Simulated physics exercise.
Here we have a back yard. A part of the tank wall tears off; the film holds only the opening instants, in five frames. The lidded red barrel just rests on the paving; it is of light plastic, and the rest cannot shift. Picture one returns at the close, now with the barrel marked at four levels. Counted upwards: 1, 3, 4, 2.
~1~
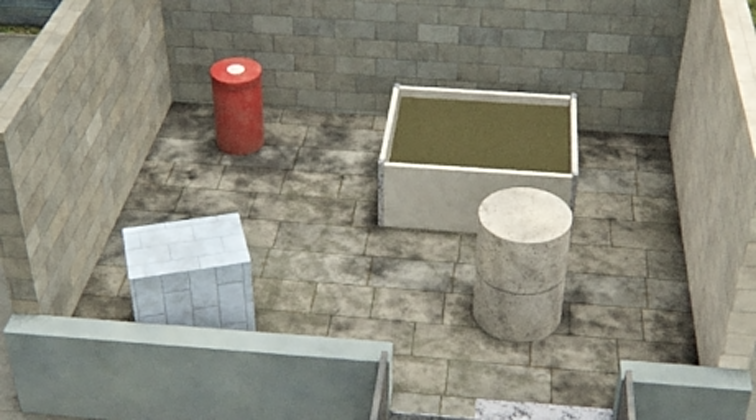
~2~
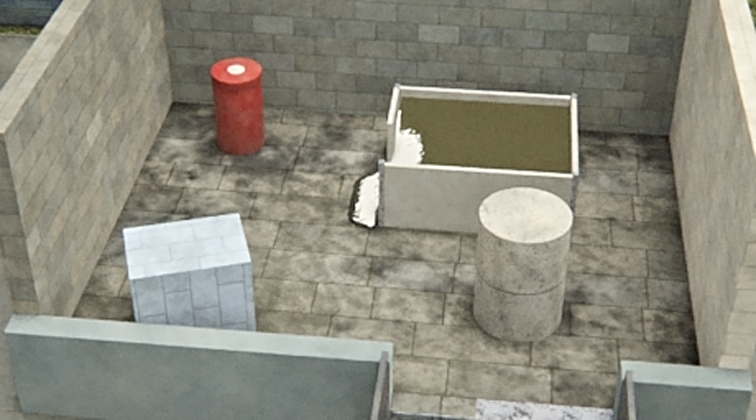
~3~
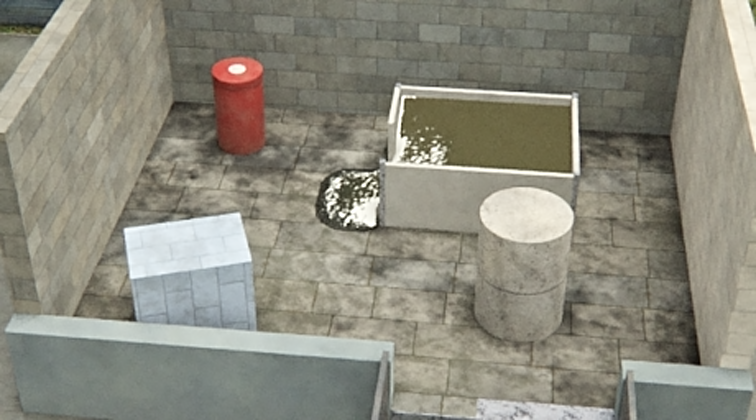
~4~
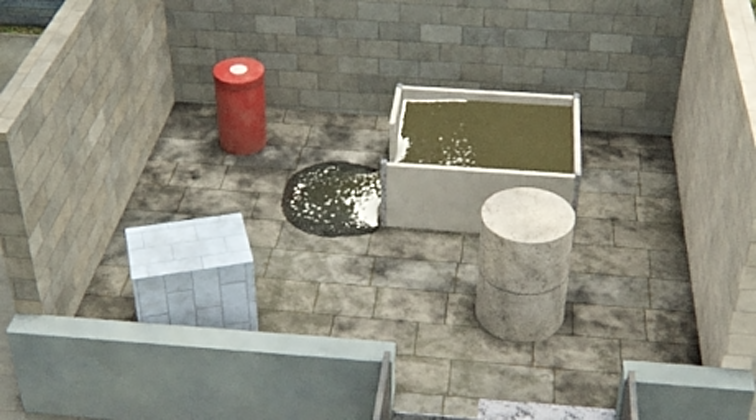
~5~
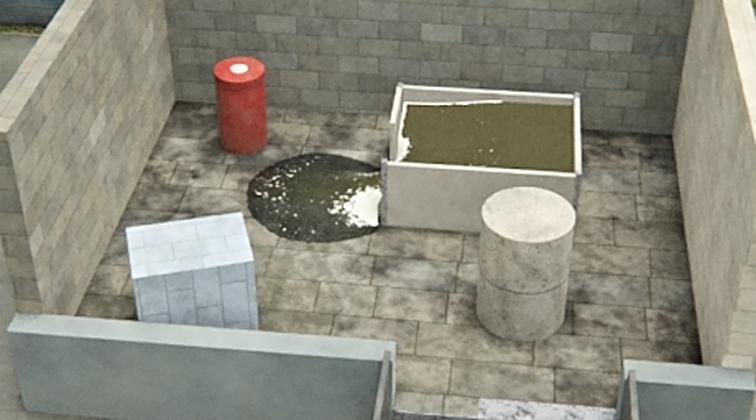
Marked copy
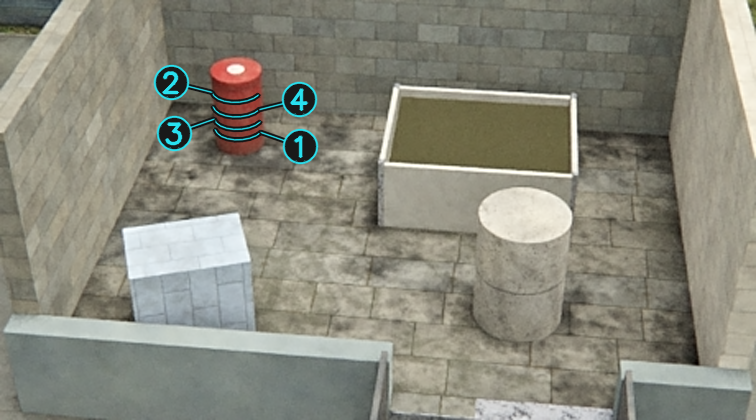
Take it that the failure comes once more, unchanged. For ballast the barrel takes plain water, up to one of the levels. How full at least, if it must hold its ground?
Take 1.
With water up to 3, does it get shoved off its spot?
No, that is safe.
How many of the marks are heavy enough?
All of them.
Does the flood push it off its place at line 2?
No, not at all.
In cyan, 1 at (234, 139); 2 at (231, 102); 3 at (233, 129); 4 at (232, 116); from the bottom up 1, 3, 4, 2.
If 1 is chosen, it does not move.
If 2 is chosen, it does not move.
If 3 is chosen, it does not move.
If 4 is chosen, it does not move.
